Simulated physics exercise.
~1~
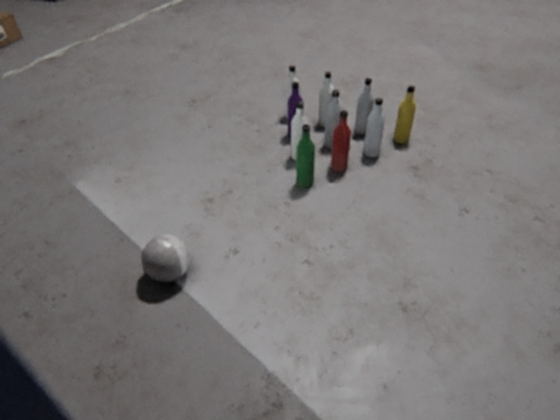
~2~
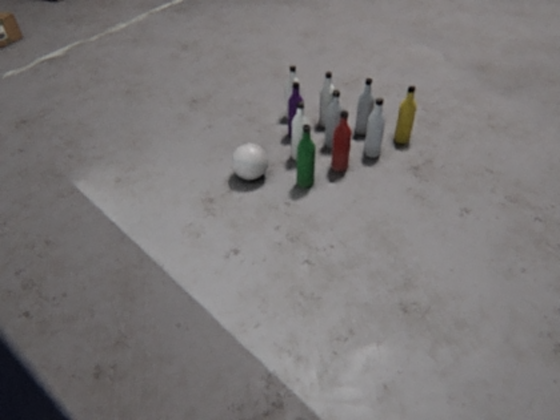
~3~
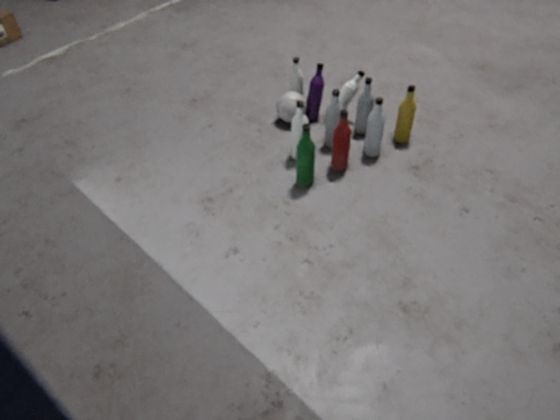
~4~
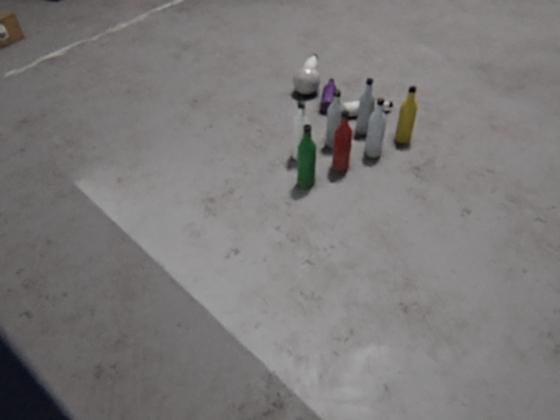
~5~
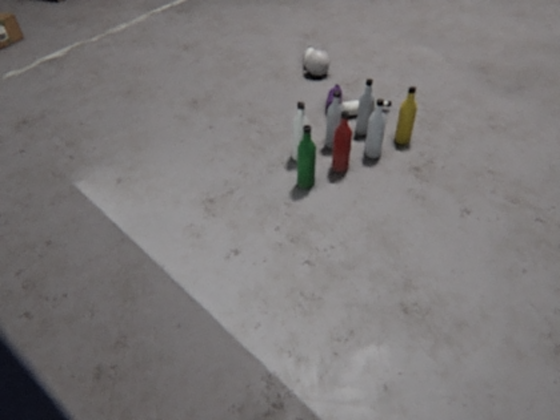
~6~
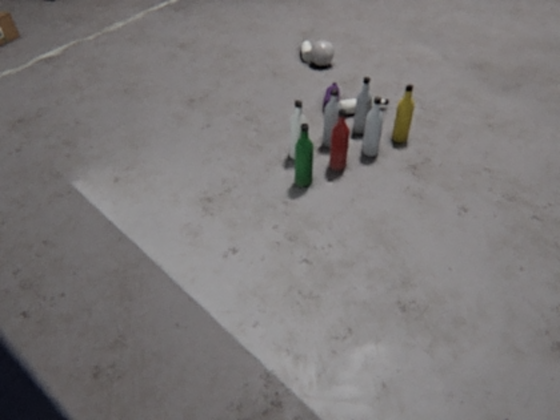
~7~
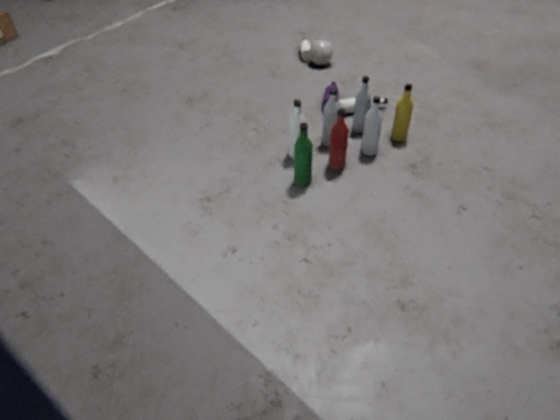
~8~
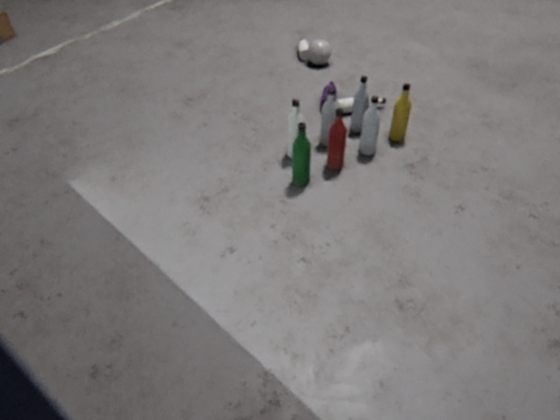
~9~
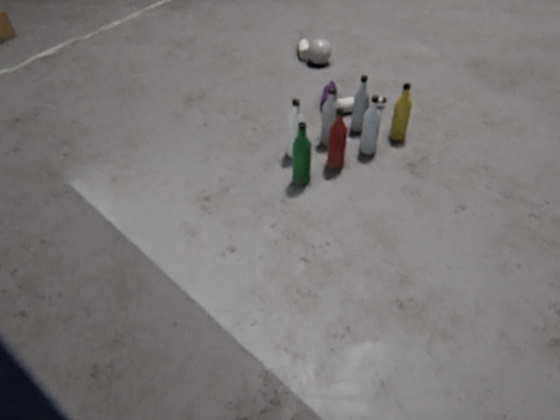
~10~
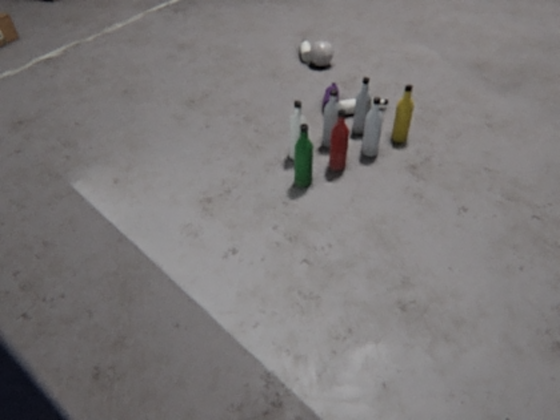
Ten capped bottles stood on a concrete floor as a whitish ball rolled in from the lower left, knocking over the purple bottle and two pale ones behind, then came to rest beyond them while the green, red, yellow and remaining bottles stayed upright.
